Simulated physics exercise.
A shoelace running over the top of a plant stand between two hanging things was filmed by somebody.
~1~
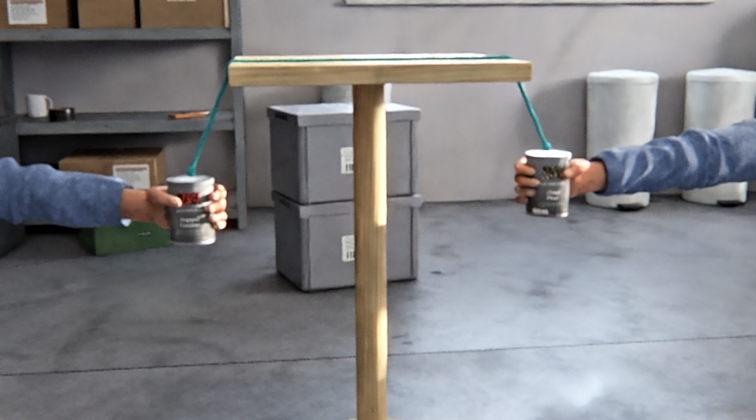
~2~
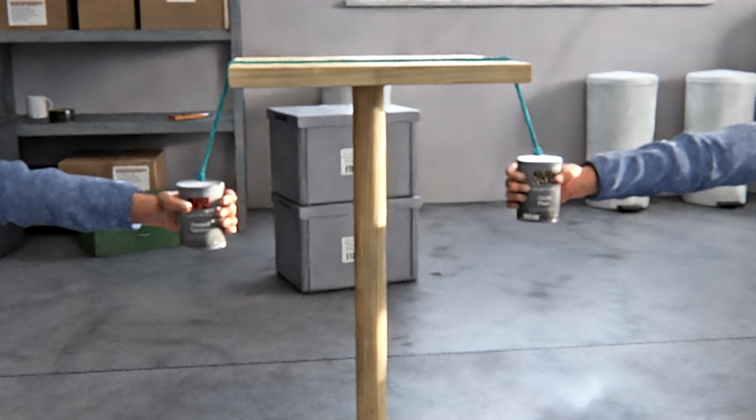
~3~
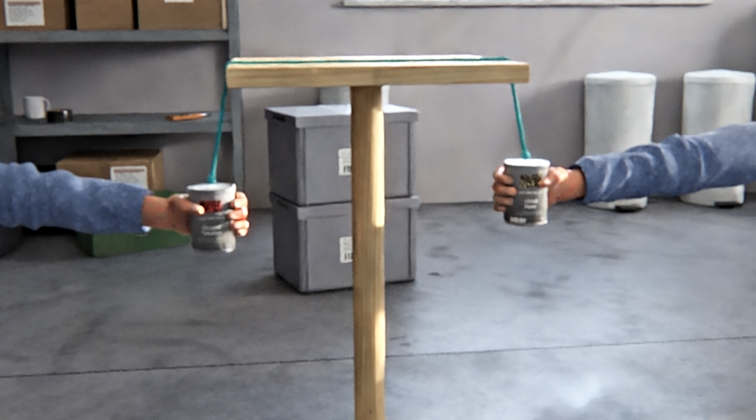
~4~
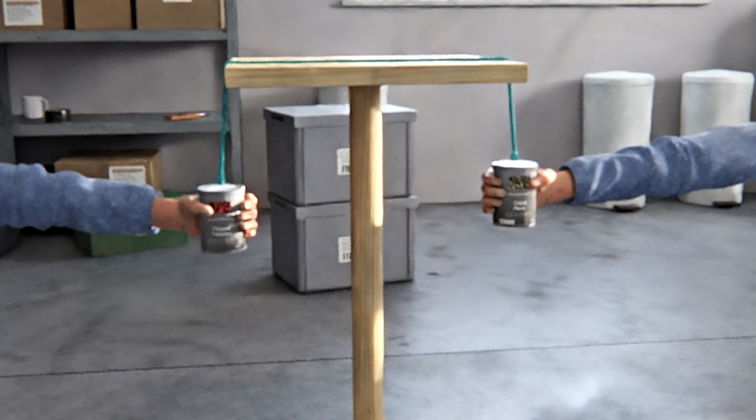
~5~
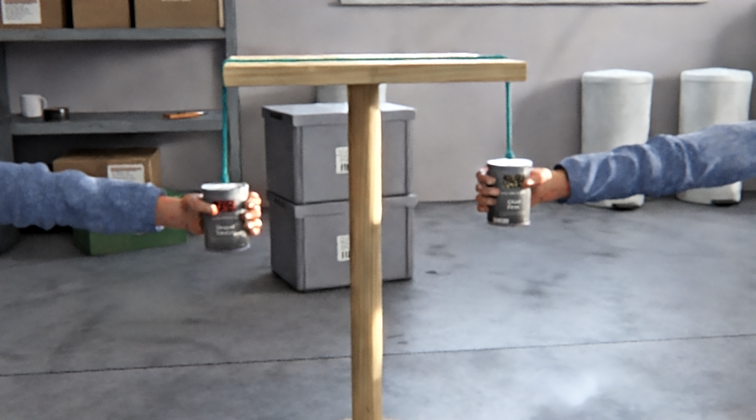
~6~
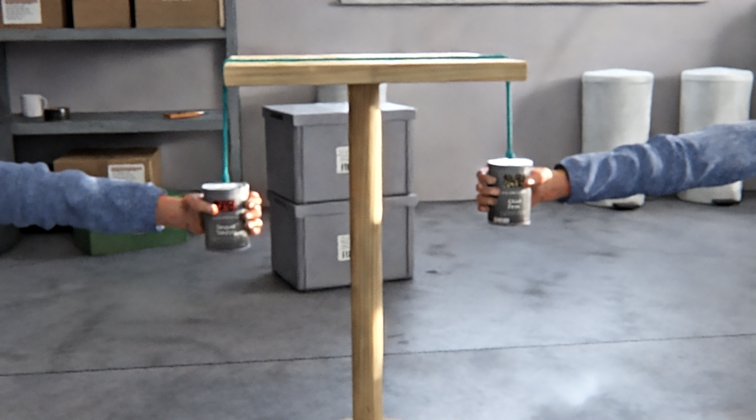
Two hands holding tins tied to a teal shoelace over a wooden stand, moving them inward beneath its ends, then keeping still.
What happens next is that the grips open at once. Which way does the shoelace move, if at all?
Heads up, it's about to do nothing at all.
Then, 0.80 s after the last picture, left tin hanging as before near (230, 217); right tin hanging as before near (507, 192).
Then, 1.44 s after the last picture, left tin hanging as before near (234, 217); right tin hanging as before near (502, 192).
At rest, left tin hanging as before near (228, 217); right tin hanging as before near (509, 192). The shoelace keeps its balance.
